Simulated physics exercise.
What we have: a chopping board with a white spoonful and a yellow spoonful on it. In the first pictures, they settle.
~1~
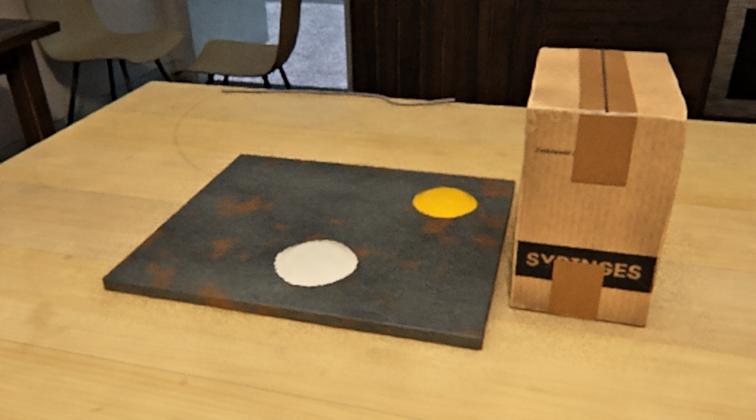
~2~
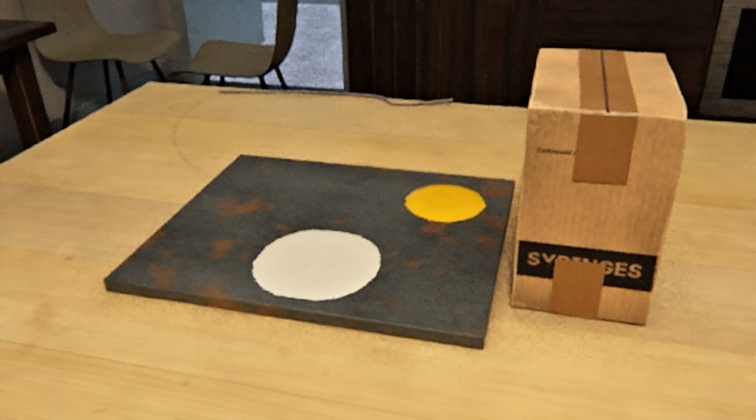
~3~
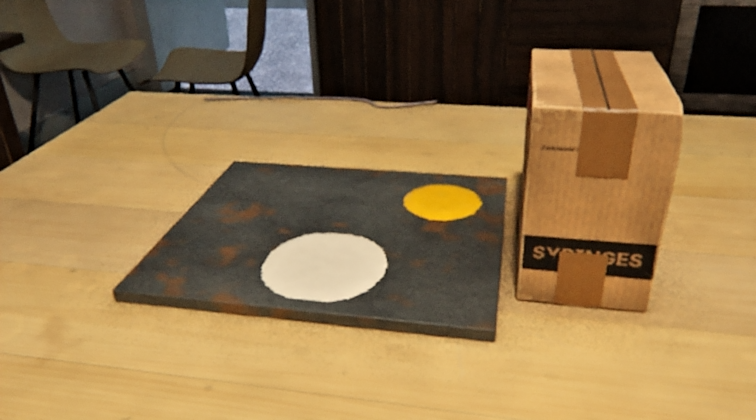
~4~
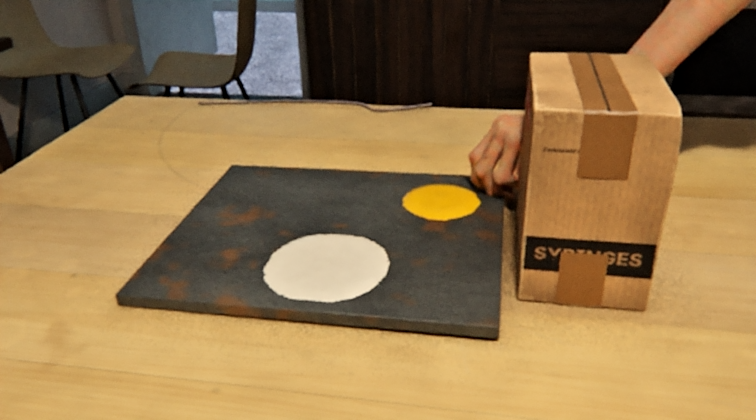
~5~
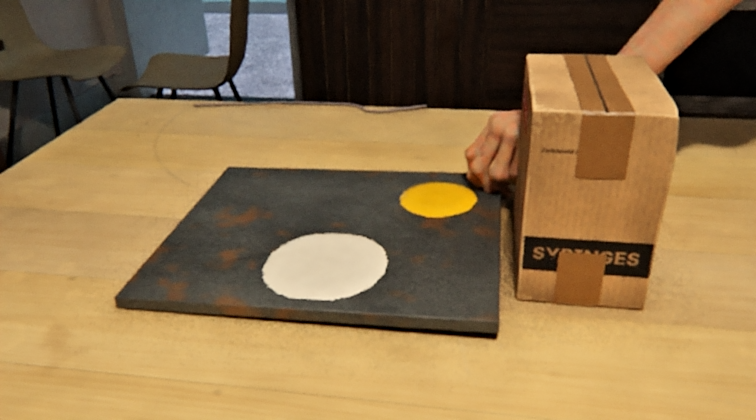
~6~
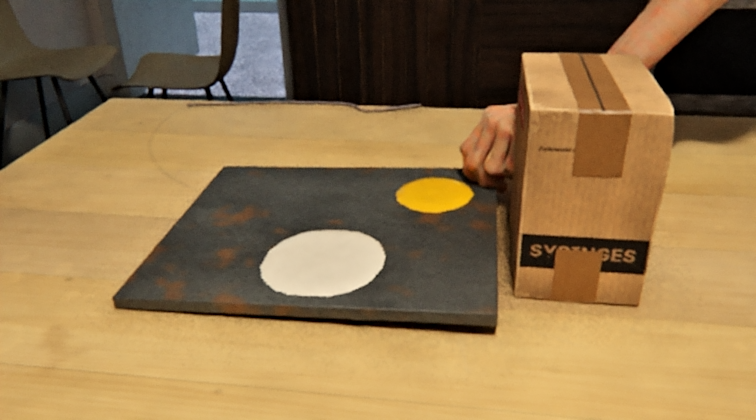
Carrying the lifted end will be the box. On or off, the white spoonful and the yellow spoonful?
Okay, so the white spoonful tumbles off and the yellow spoonful sits tight.
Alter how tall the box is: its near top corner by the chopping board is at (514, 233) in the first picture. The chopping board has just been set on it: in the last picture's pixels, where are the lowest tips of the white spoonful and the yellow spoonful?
At (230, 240), then at (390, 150).
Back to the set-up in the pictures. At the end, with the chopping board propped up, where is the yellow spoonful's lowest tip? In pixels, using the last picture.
Roughly at (289, 126).
Next, slope about 35°; the white spoonful has crept down a long way; the yellow spoonful has crept a little.
After that, the white spoonful is dripping off the low end; the yellow spoonful has crept down a long way.
Finally, slope about 35°; the white spoonful is dripping off the low end; the yellow spoonful has crept down a long way.
